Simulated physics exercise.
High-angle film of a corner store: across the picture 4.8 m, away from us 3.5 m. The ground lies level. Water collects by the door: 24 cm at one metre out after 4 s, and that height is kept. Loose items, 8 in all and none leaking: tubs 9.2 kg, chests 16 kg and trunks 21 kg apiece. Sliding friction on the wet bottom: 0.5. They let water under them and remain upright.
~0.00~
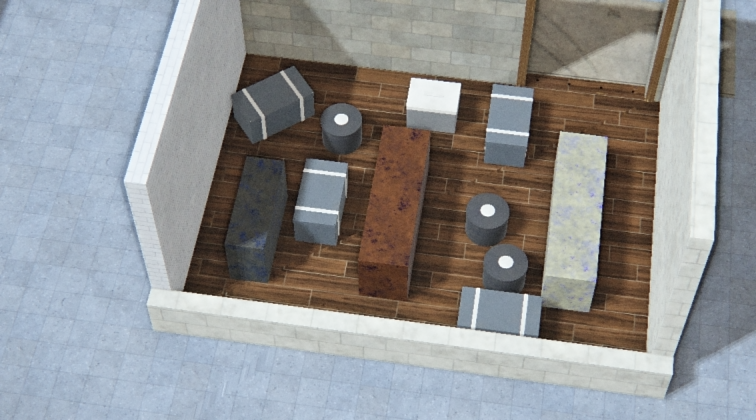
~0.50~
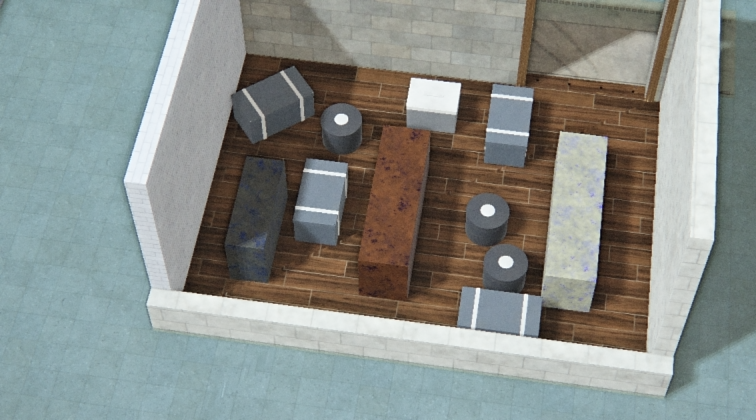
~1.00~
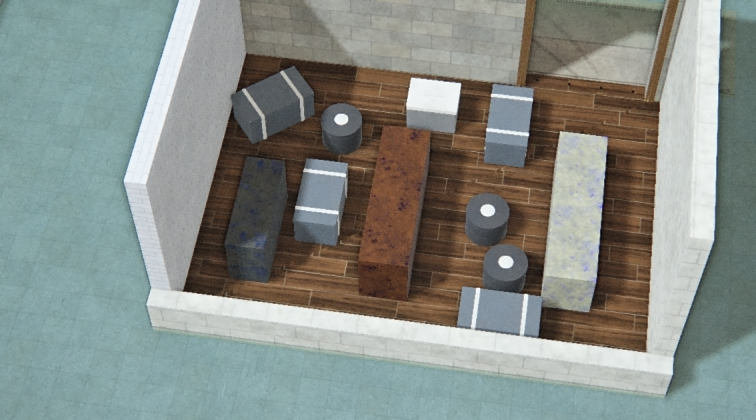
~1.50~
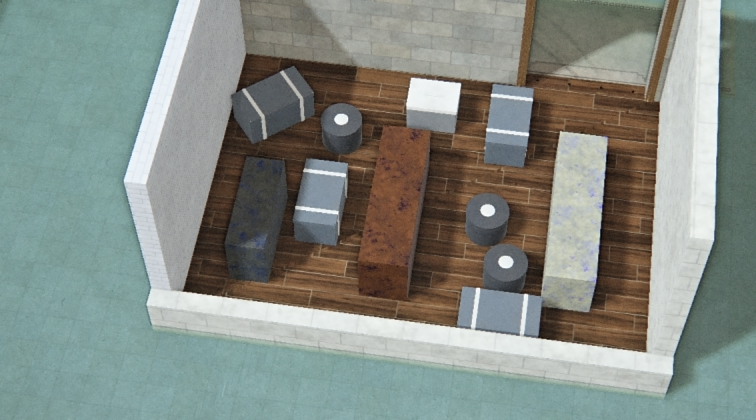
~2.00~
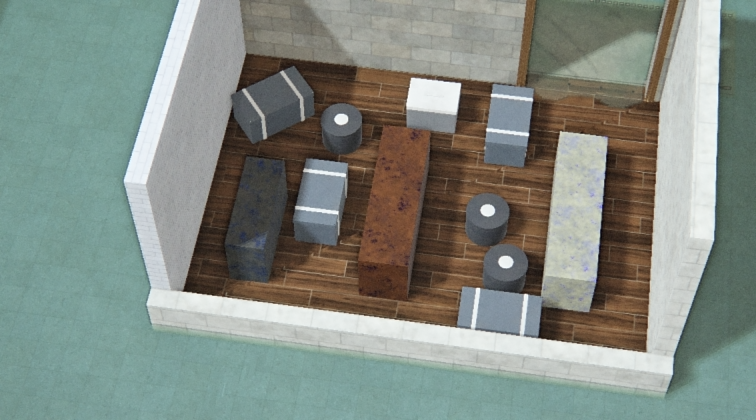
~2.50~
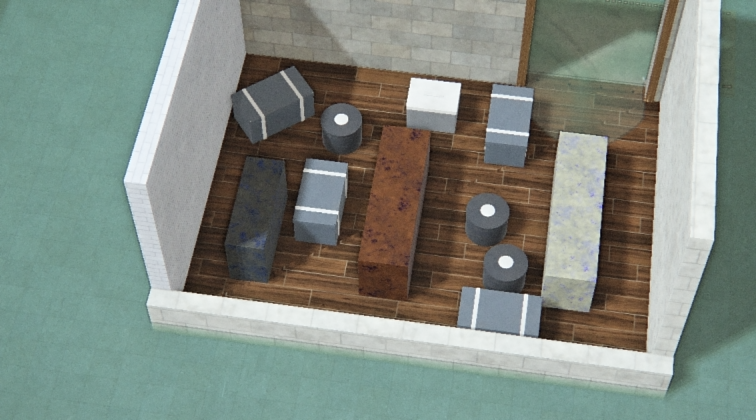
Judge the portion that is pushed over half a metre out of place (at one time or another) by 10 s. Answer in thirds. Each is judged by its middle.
One to two thirds.
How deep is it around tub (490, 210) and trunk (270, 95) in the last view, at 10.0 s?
Some 10 cm at the first, some 5 cm at the second.
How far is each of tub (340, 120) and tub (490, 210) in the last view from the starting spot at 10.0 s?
Respectively 5 and 300 cm.
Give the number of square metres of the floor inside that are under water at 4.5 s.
My estimate is roughly 4.5 m2.
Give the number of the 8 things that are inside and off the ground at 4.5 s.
I'd say 0 of them.
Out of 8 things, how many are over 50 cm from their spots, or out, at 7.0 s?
1.
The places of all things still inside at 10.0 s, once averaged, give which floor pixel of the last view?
Centred roughly on (368, 176).
After 3.5 s 0 of 8 are over 50 cm from their spots; 0 afloat.
After 4.5 s 0 of 8 are over 50 cm from their spots; 0 afloat.
After 7.0 s 1 of 8 are over 50 cm from their spots; 3 afloat.
After 10.0 s 5 of 8 are over 50 cm from their spots, and 5 have been at some point; 5 afloat.
